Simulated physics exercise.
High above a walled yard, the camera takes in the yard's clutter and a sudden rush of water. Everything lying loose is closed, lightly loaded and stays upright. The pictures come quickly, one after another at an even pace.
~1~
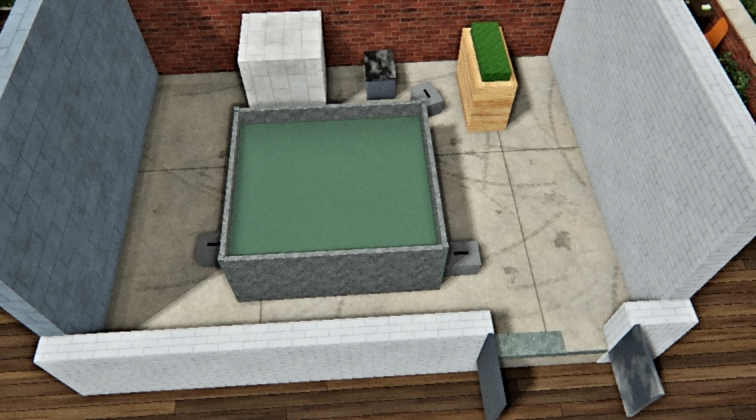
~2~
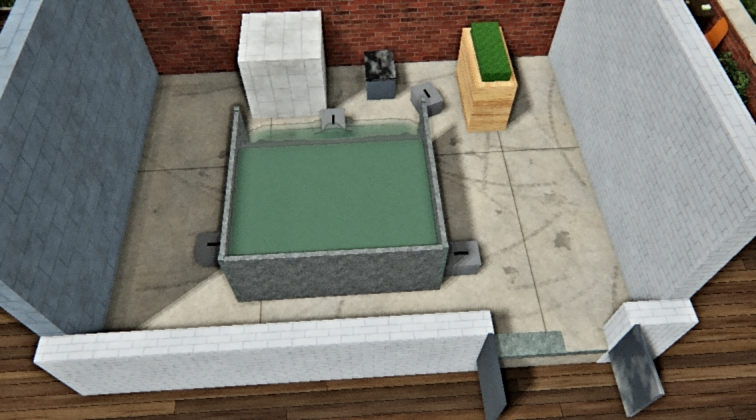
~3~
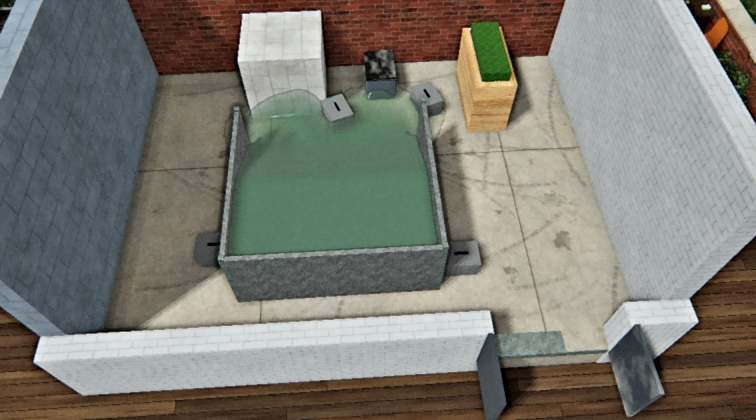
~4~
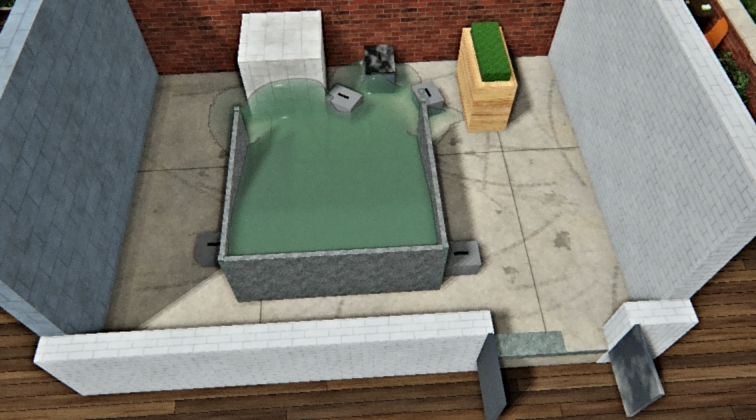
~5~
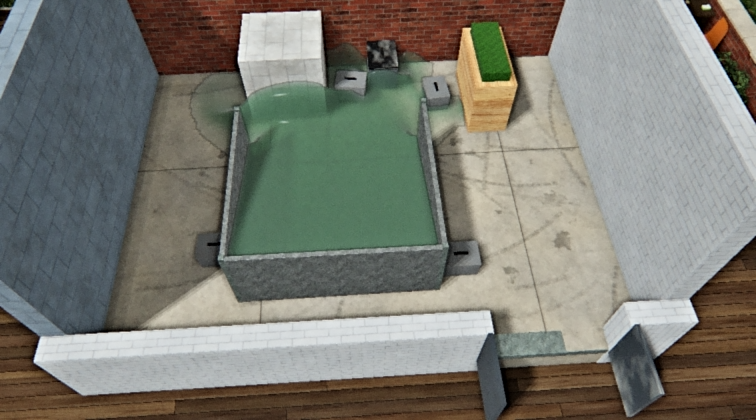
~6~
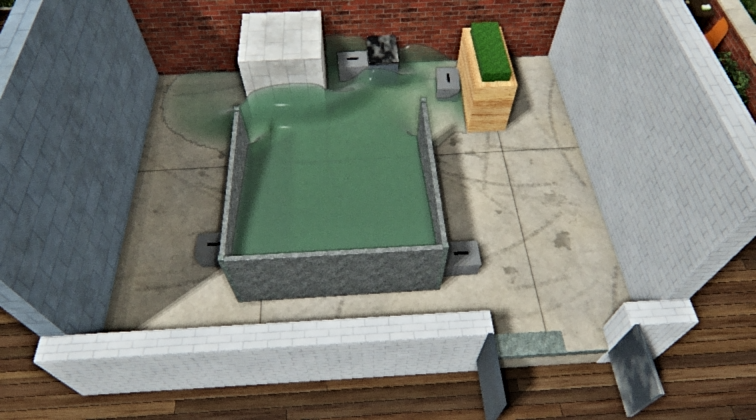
At the start, a square grey-walled tank of green water stands in a walled yard among pale and dark blocks and a grass-topped wooden box. Its back wall disappears and water spreads around the white block, pushing one small grey tote back to the dark block and another toward the wooden box.
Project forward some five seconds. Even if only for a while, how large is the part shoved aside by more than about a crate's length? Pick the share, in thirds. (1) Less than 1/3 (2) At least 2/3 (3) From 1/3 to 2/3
At least 2/3.
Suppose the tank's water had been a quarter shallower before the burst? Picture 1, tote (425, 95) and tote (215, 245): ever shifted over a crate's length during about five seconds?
Covered that distance; fell short of it.
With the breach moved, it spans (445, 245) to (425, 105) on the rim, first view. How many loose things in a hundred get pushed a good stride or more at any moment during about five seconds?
Estimate: Roughly 80 per cent.
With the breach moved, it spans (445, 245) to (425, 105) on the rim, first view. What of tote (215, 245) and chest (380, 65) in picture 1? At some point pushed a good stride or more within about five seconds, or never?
First under that mark, then beyond that mark.
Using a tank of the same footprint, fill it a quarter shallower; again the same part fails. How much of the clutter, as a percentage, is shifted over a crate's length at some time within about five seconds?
By my count, 80 %.
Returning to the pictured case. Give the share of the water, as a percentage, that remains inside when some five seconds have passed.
That comes to roughly 88 parts in a hundred.
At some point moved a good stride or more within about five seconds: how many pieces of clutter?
Count: 5.
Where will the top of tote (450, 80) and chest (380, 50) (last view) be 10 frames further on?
(450, 39) and (423, 68), roughly.
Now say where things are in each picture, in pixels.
In the first picture, a tote is out of sight; a tote at (427, 94) rests on the ground; 0 of 5 have shifted.
The second picture shows a tote at (334, 120) rests on the ground, close to its start; a tote at (427, 94), on the bottom; 1 of 5 have shifted.
The third picture shows a tote at (337, 107), on the bottom, close to its start; a tote at (427, 94), on the bottom; 1 of 5 have shifted.
The fourth picture shows a tote at (344, 96) floats, a stride from its start; a tote at (428, 93), on the bottom; 2 of 5 have shifted.
The fifth picture shows a tote at (351, 79) floats, a stride from its start; a tote at (436, 87), on the bottom, close to its start; 3 of 5 have shifted.
The sixth picture shows a tote at (353, 59) floats, a stride from its start; a tote at (448, 78), on the bottom, a stride from its start; 3 of 5 have shifted.
A moment on, 2 of 5 are well off their spots; 3 afloat.
Next, 3 of 5 are well off their spots; 3 afloat.
Later, 3 of 5 are well off their spots; 3 afloat.
In the end, 5 of 5 are well off their spots, and 5 have been at some point; 2 afloat.
